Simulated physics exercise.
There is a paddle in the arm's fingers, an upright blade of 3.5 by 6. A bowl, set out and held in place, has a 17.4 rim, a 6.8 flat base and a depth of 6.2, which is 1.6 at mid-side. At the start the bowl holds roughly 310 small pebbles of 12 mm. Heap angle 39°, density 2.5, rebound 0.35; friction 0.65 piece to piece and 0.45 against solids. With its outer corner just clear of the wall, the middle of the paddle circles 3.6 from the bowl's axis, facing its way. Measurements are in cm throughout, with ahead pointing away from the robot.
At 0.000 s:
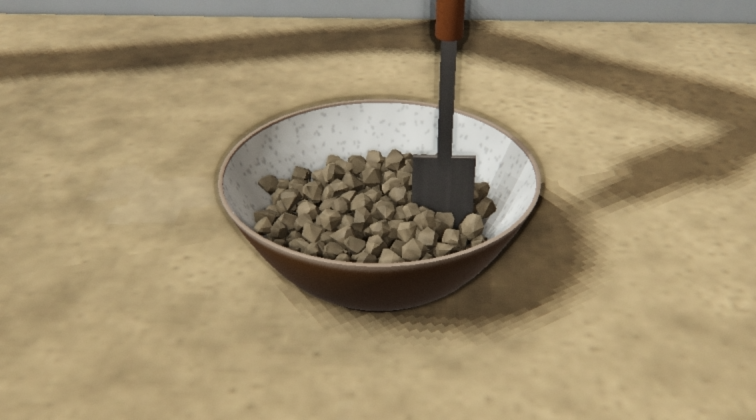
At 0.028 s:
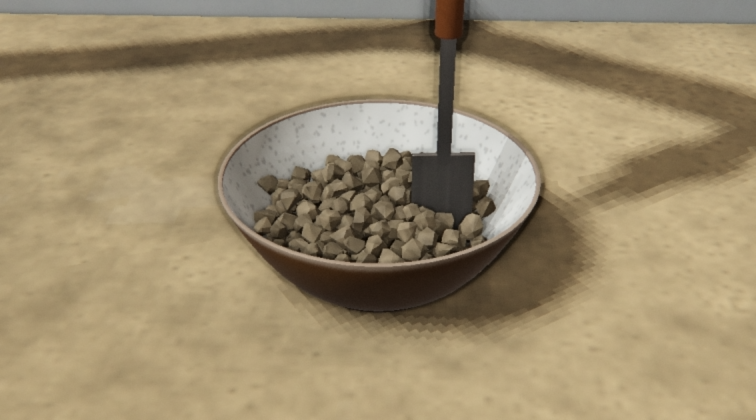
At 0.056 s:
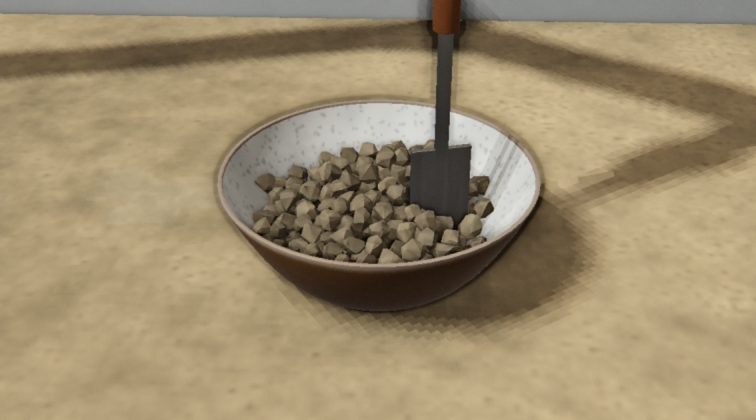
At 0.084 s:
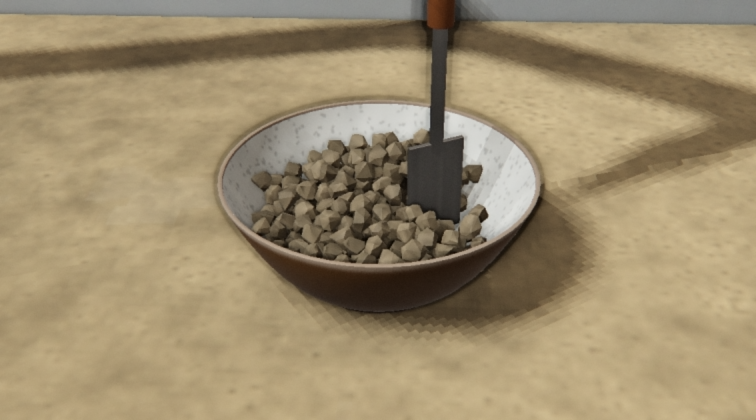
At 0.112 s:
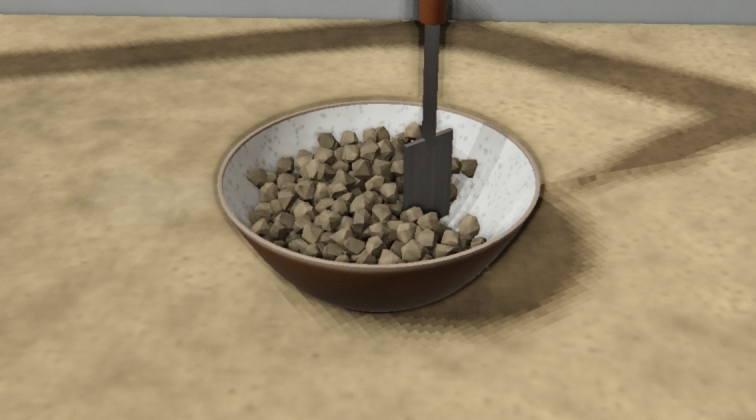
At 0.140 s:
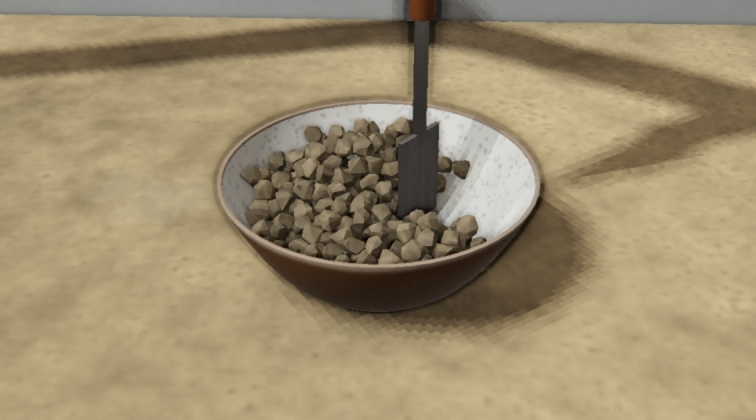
A dark flat paddle with an orange-brown handle turning and shifting left through small tan pebbles, pushing them toward the bowl's back.
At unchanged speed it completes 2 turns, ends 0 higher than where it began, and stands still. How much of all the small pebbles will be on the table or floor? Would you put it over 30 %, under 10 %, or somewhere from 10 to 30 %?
I would put it from 10 to 30 %.
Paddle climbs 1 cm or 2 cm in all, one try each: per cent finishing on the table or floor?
Near 15 in a hundred, then near 10 in a hundred.
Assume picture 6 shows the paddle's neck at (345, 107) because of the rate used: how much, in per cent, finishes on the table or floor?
Roughly 50 per cent.
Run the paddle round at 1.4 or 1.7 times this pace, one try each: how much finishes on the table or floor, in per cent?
First try close to 30, second close to 35, in per cent.
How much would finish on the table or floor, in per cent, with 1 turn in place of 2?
It would be around 10 percent.
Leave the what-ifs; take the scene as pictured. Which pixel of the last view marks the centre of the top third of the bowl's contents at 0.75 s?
Somewhere around (473, 187) in the last view.
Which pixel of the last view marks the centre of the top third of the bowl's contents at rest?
I'd put it at about (454, 168).
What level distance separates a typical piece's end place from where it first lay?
Distance: Close to 8 cm.
After 0.75 s, 316° round, highest piece 9 above the table; 282 in the bowl, 27 on the table or floor, 2 in flight or on the tool.
After 1.36 s, 219° round, highest piece 8 above the table; 263 in the bowl, 45 on the table or floor, 3 in flight or on the tool.
After 1.87 s, 0° round, highest piece 7 above the table; 251 in the bowl, 60 on the table or floor.
After 2.57 s, 0° round, highest piece 7 above the table; 251 in the bowl, 60 on the table or floor.
In the end, 251 in the bowl, 60 on the table or floor. That is 19 % on the table or floor.
